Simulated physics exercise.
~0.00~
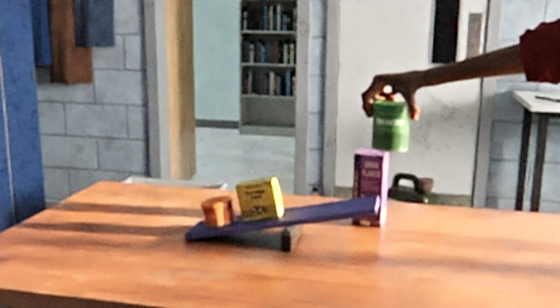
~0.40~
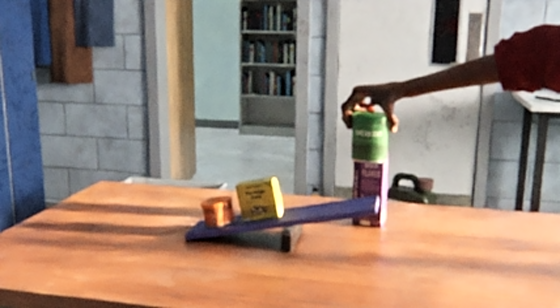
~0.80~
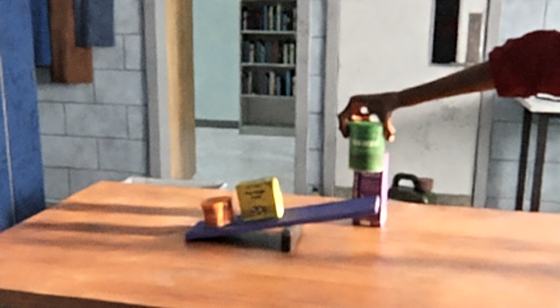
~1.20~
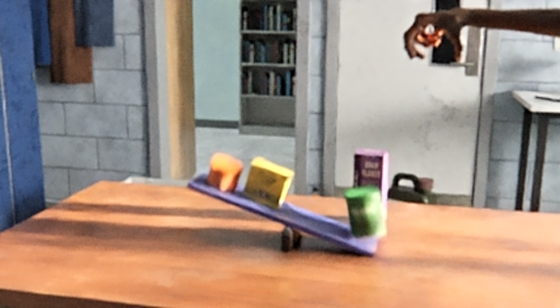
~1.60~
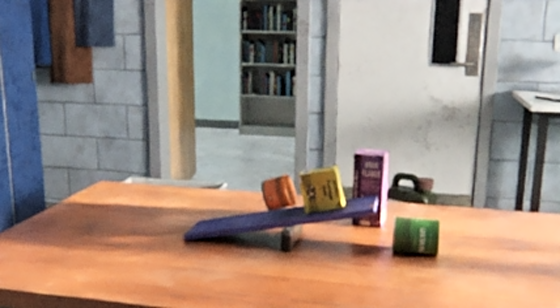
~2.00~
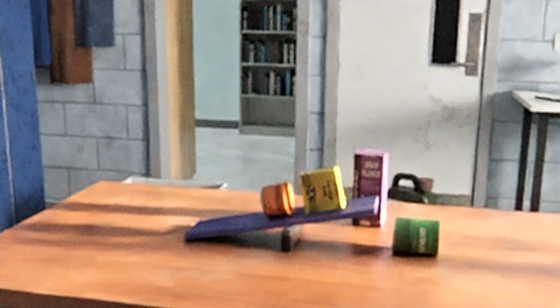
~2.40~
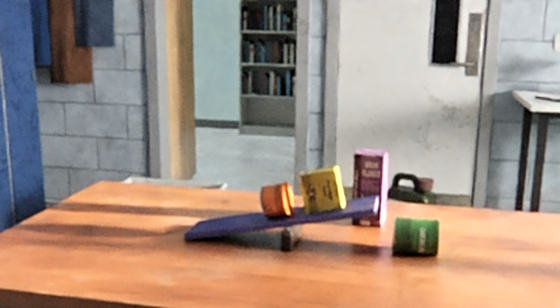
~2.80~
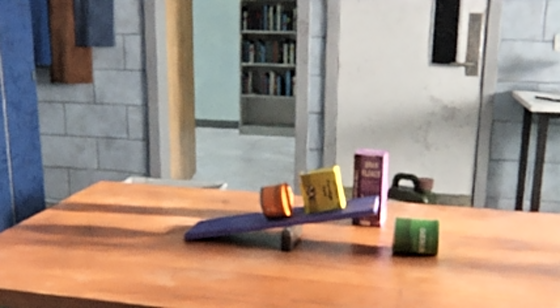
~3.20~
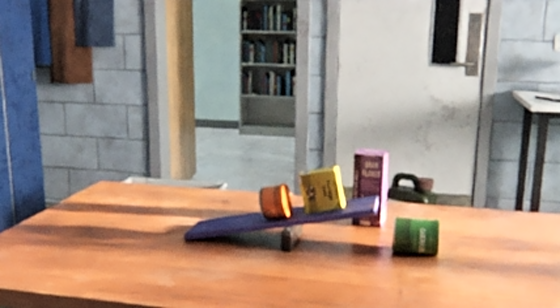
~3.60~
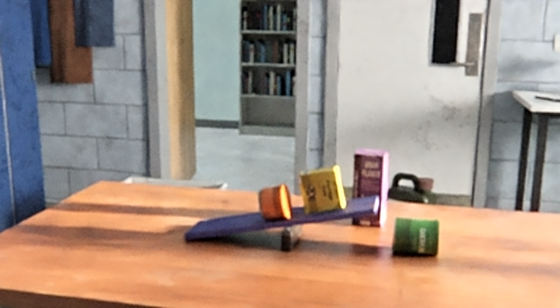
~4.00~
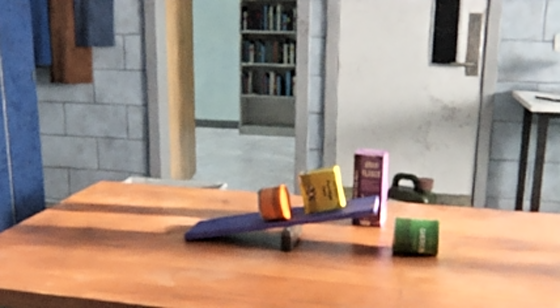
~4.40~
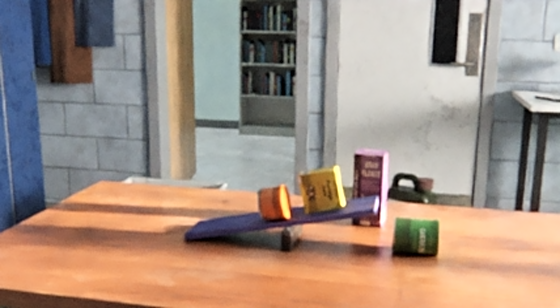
At the start, a blue plank rests on a small support on a wooden table, its left end down, with an orange tin and a leaning yellow packet on its left half. A hand holds a green tin above the raised right end, near a standing purple carton, and lowers it slightly. The hand lets go and withdraws as the tin drops, tipping the plank the other way. The green tin tumbles onto the table, while the orange tin and yellow packet topple rightward along the plank. Finally, the plank leans left again, both still on it, the carton upright.
